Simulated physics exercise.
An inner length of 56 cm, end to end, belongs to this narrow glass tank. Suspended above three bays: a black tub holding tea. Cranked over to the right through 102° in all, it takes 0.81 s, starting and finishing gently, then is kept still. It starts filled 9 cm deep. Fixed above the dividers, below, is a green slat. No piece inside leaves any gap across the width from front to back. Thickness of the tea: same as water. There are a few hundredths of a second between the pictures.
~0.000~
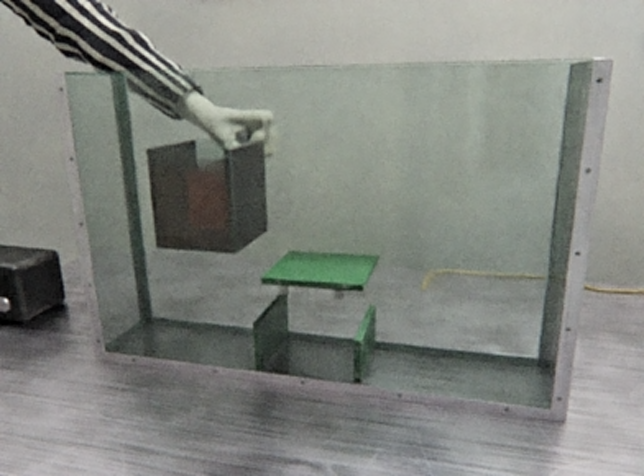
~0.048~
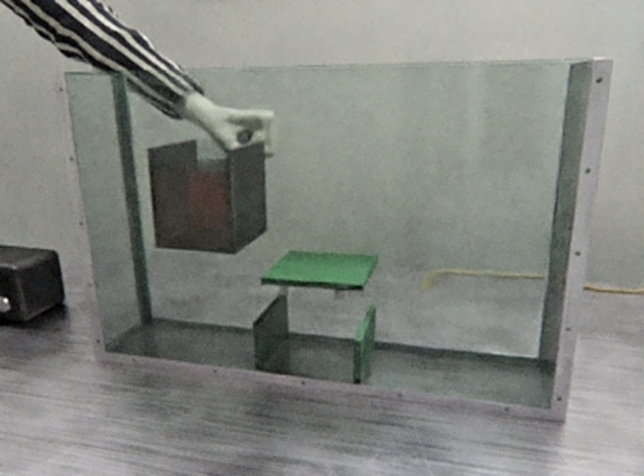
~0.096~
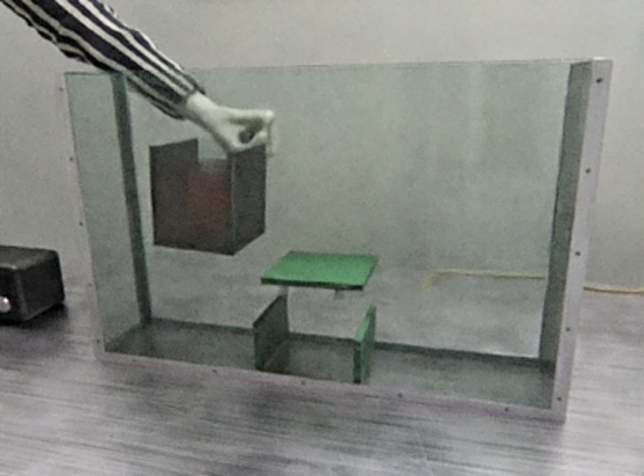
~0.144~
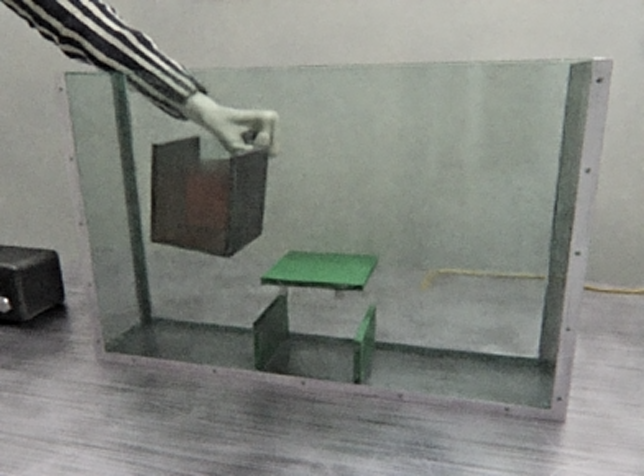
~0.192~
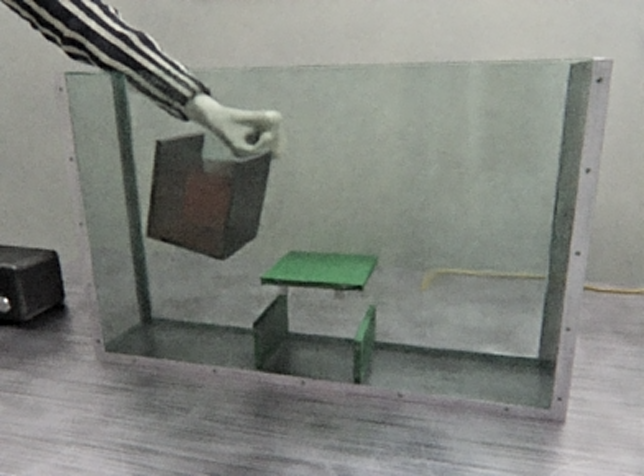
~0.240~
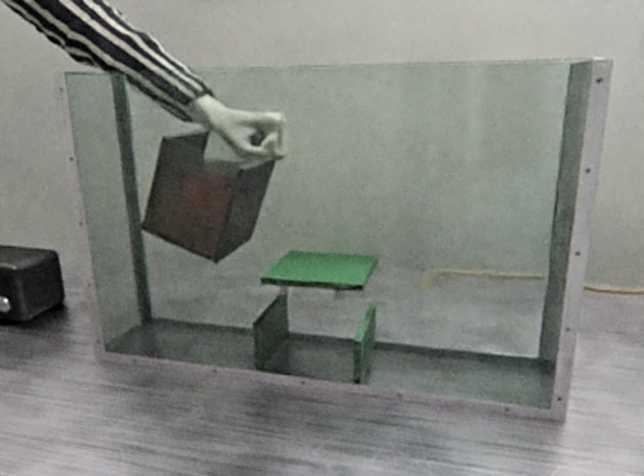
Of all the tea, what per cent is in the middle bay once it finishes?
About 5 per cent ends up in the middle bay.
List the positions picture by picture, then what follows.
In the first picture, the tub leans 0°; its pouring lip is at (226, 151); the highest tea is at (187, 173); divider tops at (256, 325) and (357, 342).
In the second picture, the tub leans 1°; its pouring lip is at (227, 152); the highest tea is at (185, 173).
In the third picture, the tub leans 3°; its pouring lip is at (229, 154); the highest tea is at (164, 172).
In the fourth picture, the tub leans 8°; its pouring lip is at (232, 158); the highest tea is at (161, 172).
In the fifth picture, the tub leans 13°; its pouring lip is at (237, 163); the highest tea is at (166, 173).
In the sixth picture, the tub leans 21°; its pouring lip is at (241, 170); the highest tea is at (173, 174).
After 0.42 s 100 per cent has yet to come down; below, left 0, middle 0, right 0.
After 0.65 s 99 per cent has yet to come down; below, left 1, middle 0, right 0.
After 0.95 s 41 per cent has yet to come down; below, left 21, middle 0, right 37.
In the end the left bay holds 28, the middle 4 and the right 67 per cent.
